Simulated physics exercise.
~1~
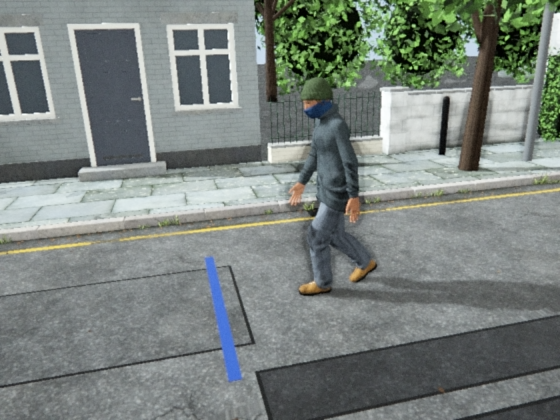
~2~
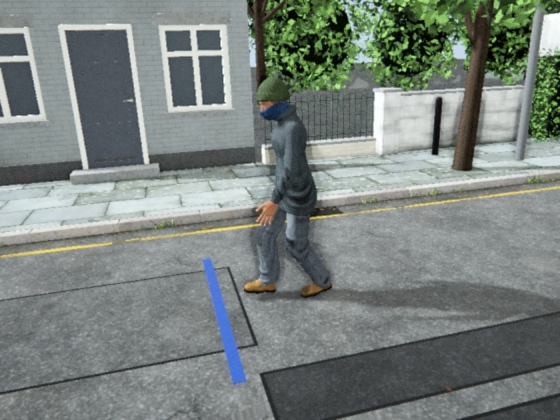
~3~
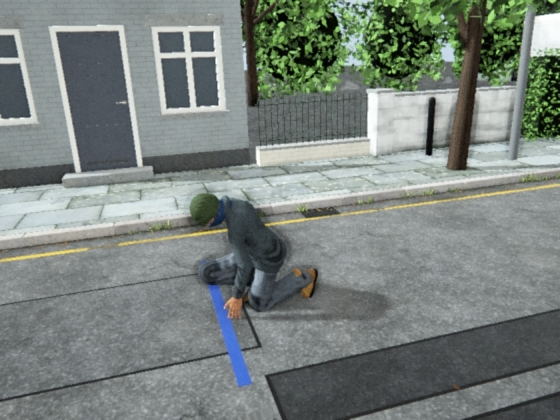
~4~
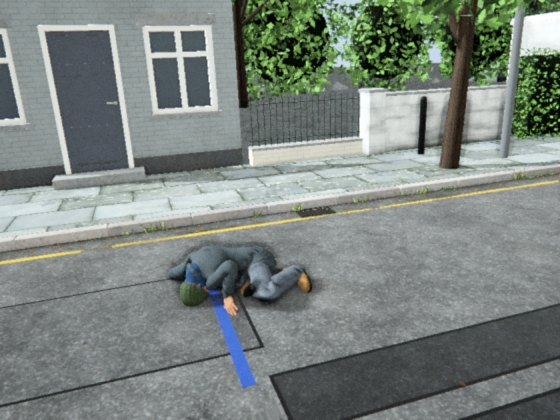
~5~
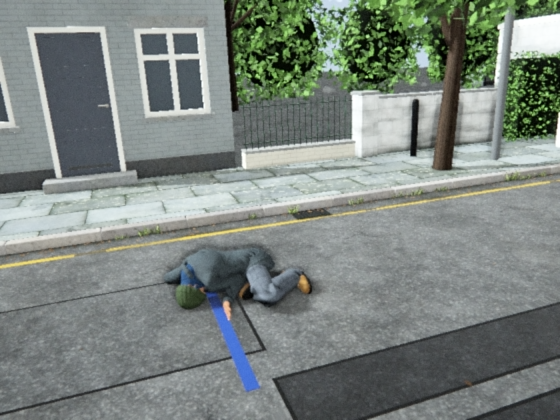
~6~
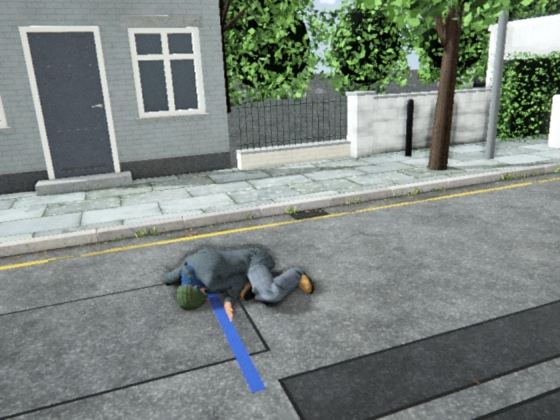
A person in a green beanie and blue face covering walks left along a road towards a blue strip, then crumples to the ground and lies still on one side, head across the strip, with chest and hips stopping short of it.
